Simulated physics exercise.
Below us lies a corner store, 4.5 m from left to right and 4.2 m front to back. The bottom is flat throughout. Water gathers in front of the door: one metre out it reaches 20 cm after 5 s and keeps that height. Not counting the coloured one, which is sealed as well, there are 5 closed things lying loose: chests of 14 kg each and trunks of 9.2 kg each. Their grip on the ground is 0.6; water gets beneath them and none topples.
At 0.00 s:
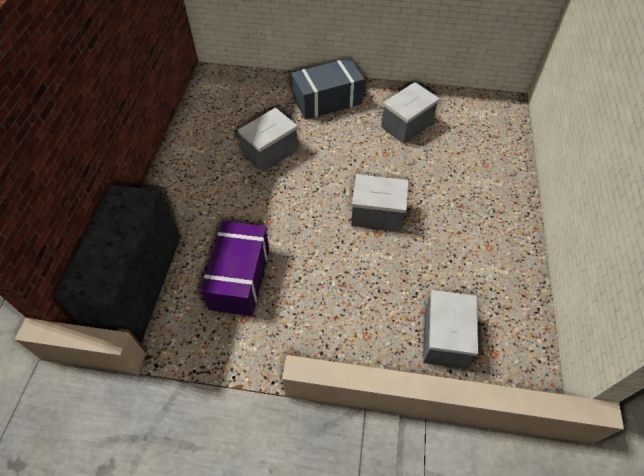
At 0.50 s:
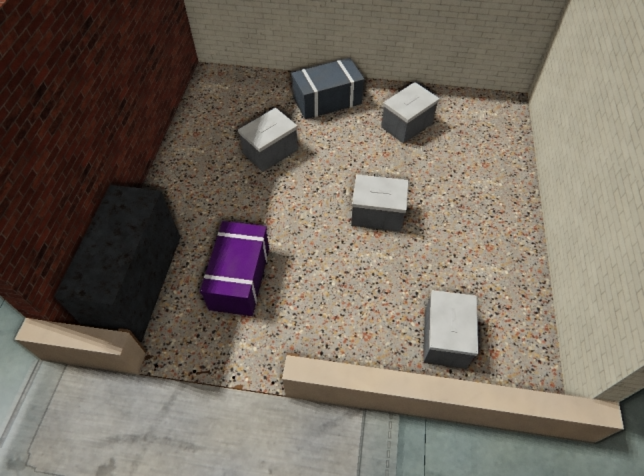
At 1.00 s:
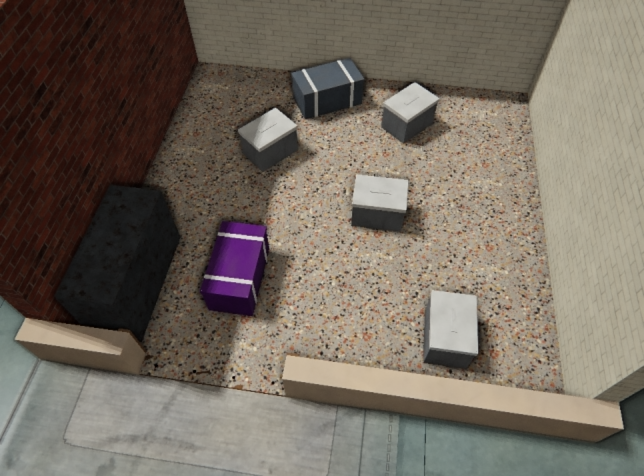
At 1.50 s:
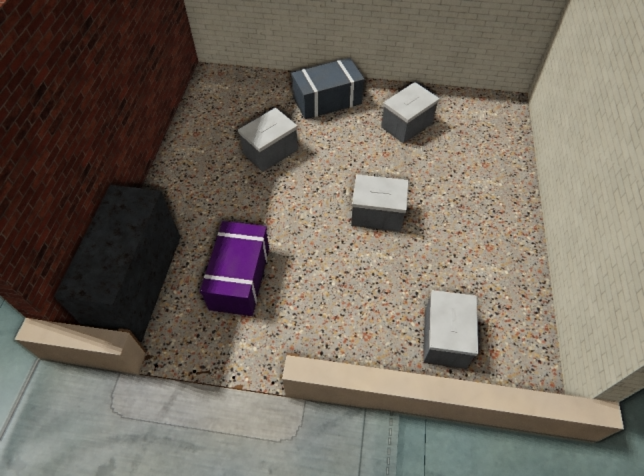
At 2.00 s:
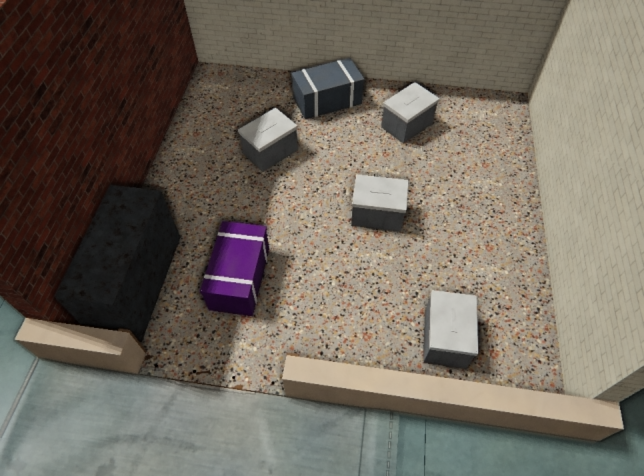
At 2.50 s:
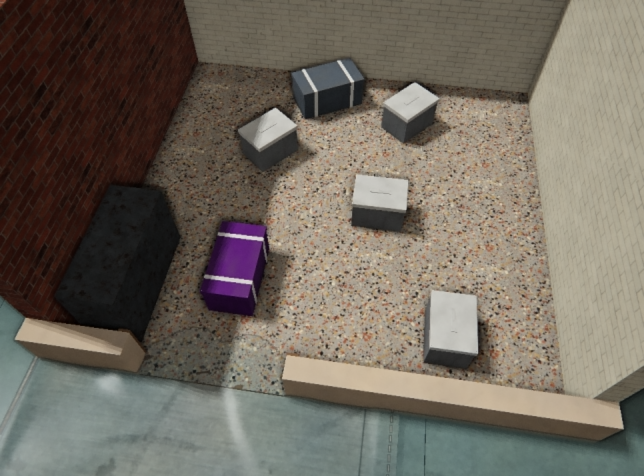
Water gathers on the grey pavement outside the doorway of a store with a flat speckled floor, seen from high above. A purple trunk with white bands lies left of centre near a large black block, with a banded blue-grey trunk at the back and four pale-lidded grey boxes scattered around. The blue-green sheet closes over the dry paving and slips through the gap, while the objects and camera stay still.
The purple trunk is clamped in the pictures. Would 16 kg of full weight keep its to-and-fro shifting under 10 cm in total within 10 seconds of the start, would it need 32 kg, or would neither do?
Neither would do.
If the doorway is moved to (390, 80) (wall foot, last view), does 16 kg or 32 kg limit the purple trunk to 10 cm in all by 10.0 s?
Under that setup, the heavy option is needed.
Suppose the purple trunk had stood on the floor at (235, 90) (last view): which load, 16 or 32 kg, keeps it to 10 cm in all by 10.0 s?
Outcome - failure with both.
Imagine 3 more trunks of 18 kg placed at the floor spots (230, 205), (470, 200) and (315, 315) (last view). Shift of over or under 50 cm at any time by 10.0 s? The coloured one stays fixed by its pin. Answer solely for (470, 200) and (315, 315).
Results: Threshold not reached; threshold exceeded.
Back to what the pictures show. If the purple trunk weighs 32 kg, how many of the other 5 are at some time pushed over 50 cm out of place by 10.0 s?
It works out to 1.
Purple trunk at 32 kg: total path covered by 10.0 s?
100 cm.
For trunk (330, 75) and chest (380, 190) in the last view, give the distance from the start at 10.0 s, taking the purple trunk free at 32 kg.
In that order: 40 cm, 120 cm.
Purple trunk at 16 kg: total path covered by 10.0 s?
Close to 400 centimetres all told.
After 3.5 s the purple trunk would be 2 cm from its start with 16 kg and 0 cm from its start with 32 kg; 3 cm of water round it then.
After 4.5 s the purple trunk would be 24 cm from its start with 16 kg and 0 cm from its start with 32 kg; 4 cm of water round it then.
After 7.0 s the purple trunk would be 154 cm from its start with 16 kg and 45 cm from its start with 32 kg; 6 cm of water round it then.
After 10.0 s the purple trunk would be 354 cm from its start with 16 kg and 100 cm from its start with 32 kg; 6 cm of water round it then.
